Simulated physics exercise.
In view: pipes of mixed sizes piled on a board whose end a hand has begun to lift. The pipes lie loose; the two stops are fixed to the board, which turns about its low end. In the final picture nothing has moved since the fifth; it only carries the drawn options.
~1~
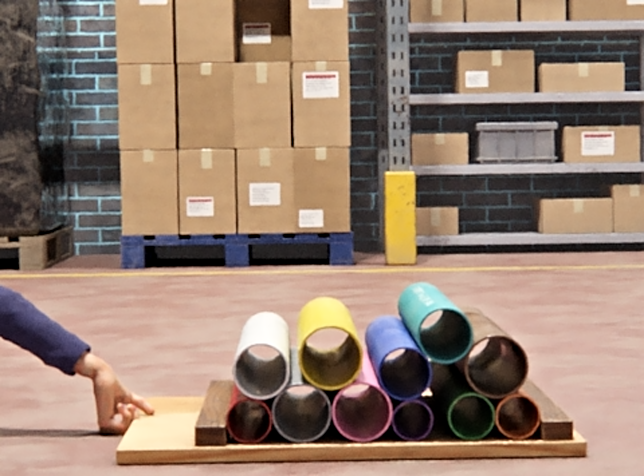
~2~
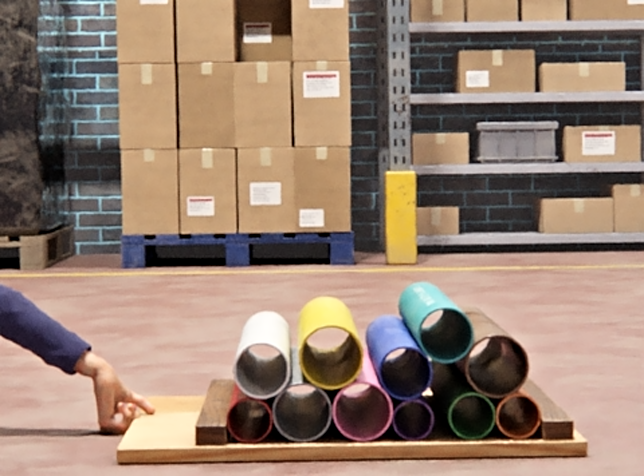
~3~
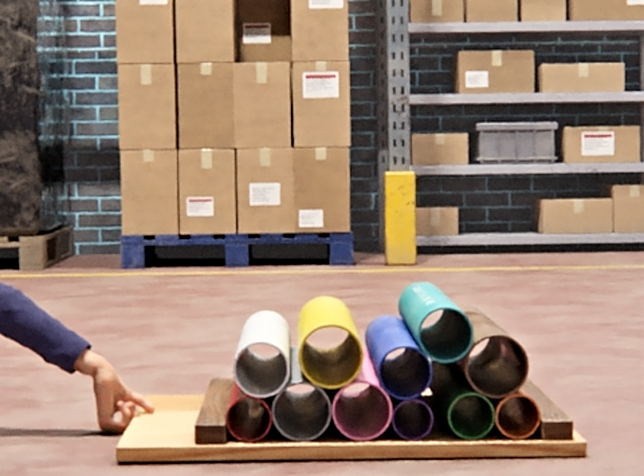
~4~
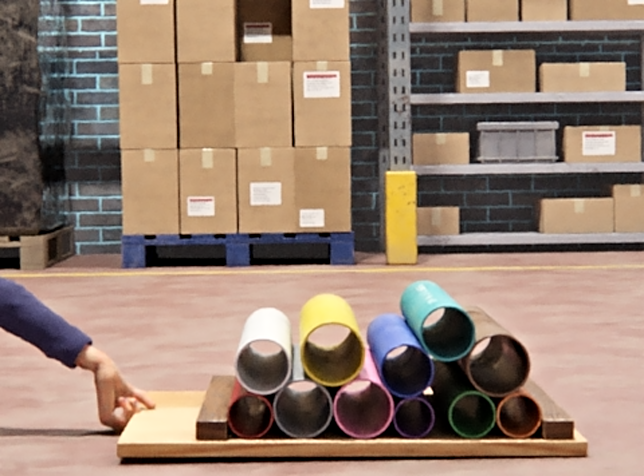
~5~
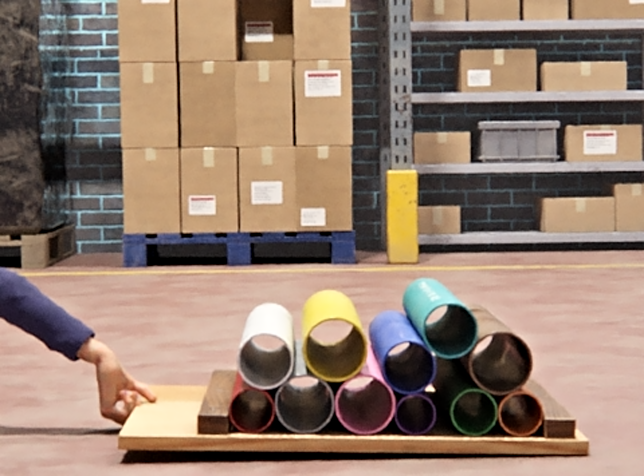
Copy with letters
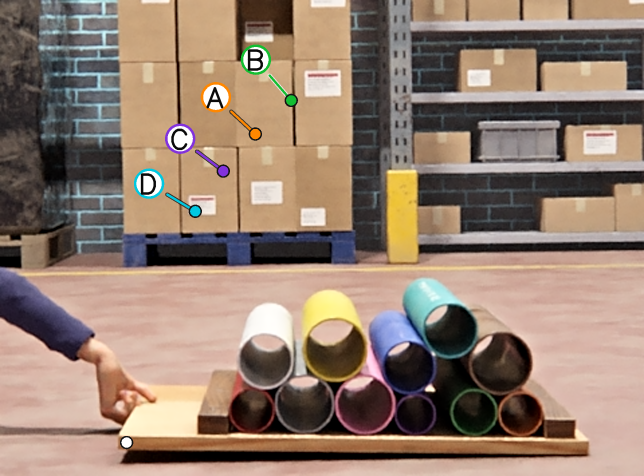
A hand slowly lifts the left end of a board piled with colourful pipes slightly.
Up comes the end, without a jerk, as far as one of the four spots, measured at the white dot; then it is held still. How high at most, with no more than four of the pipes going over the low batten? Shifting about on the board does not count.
Stop at C.
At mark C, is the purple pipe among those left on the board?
Yes, with C.
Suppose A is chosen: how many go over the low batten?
With A, five.
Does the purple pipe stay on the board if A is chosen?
The purple pipe: Yes.
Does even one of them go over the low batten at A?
Yes.
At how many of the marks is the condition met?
Two of the four.
On the marked copy, A at (255, 134); B at (291, 101); C at (223, 171); D at (195, 211); the white dot at (127, 443).
With C. Early on, board at 20°.
Further on, board at 38°.
At the end, board at 38°, four over the low batten (blue, brown, yellow, turquoise).
As for the rest, A five over the low batten; B five over the low batten; D four over the low batten (blue, brown, yellow, turquoise).
